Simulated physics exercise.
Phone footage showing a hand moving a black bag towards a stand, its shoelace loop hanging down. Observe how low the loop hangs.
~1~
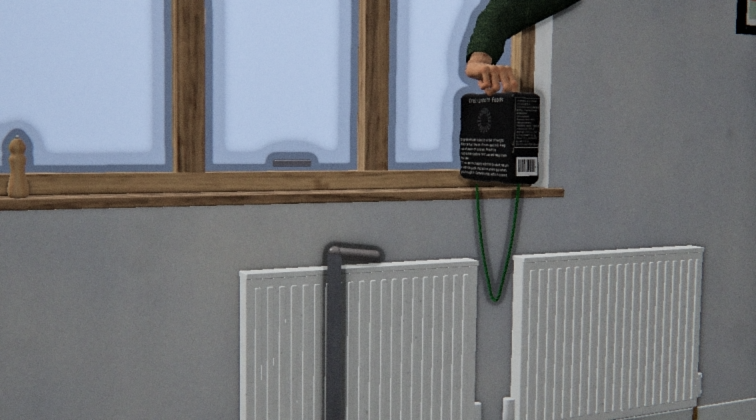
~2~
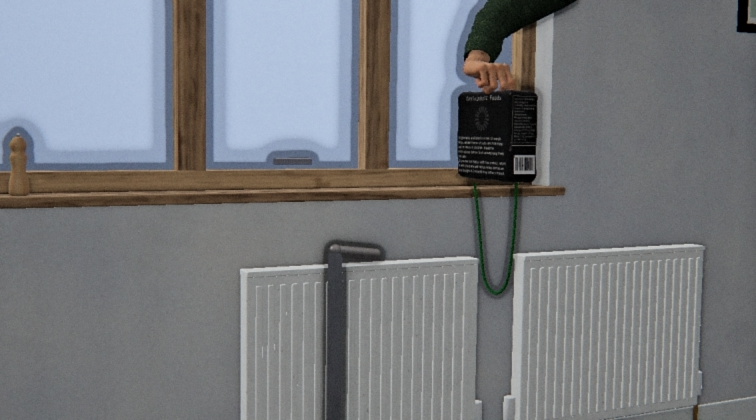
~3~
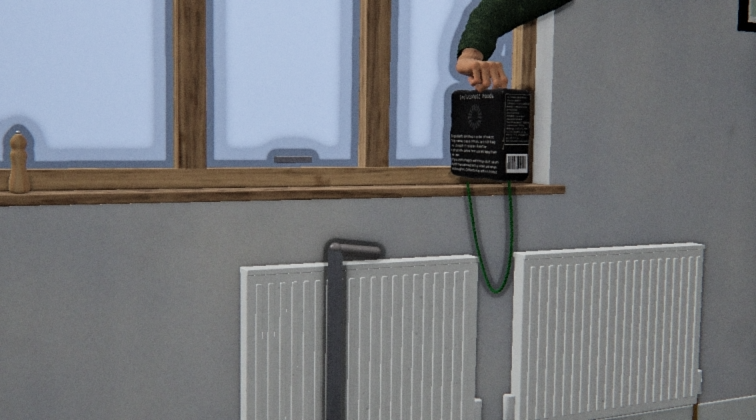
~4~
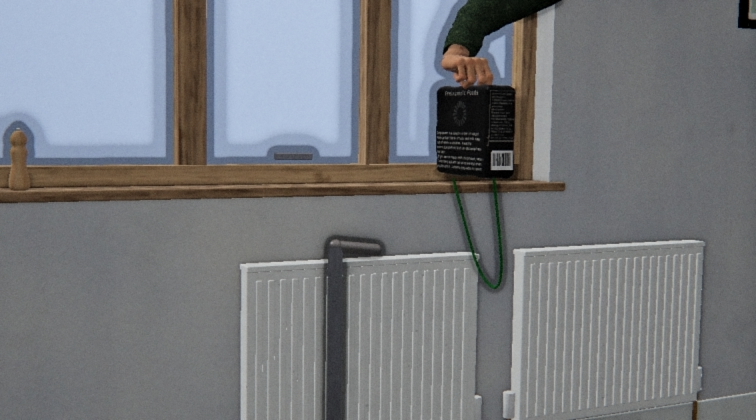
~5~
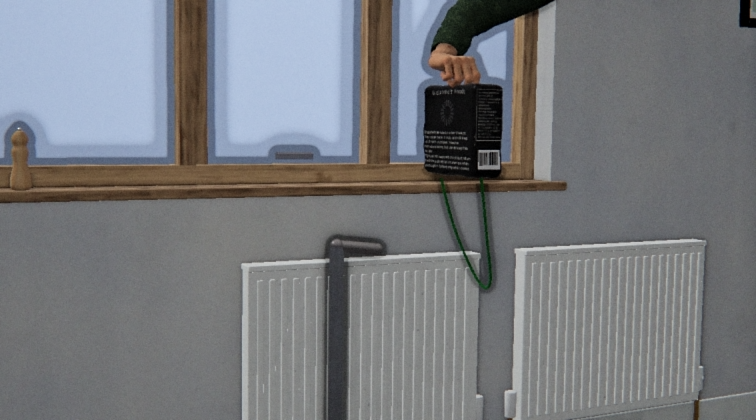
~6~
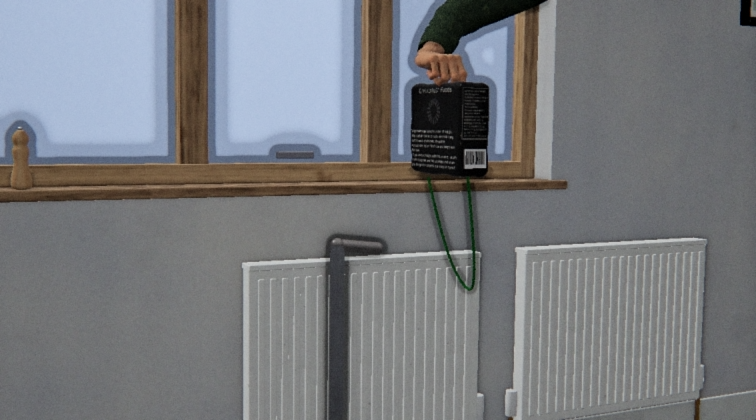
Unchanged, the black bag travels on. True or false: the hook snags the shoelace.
True.
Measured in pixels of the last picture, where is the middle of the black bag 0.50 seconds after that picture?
By that moment you'd find it around (376, 128) in the last picture.
Then, 0.50 s after the last picture, bag nearing the post near (376, 128).
Then, 1.08 s after the last picture, bag past the post near (284, 127).
At rest, bag past the post near (245, 127); loop tight round the post, hand stopped. The black bag snags on the hook.
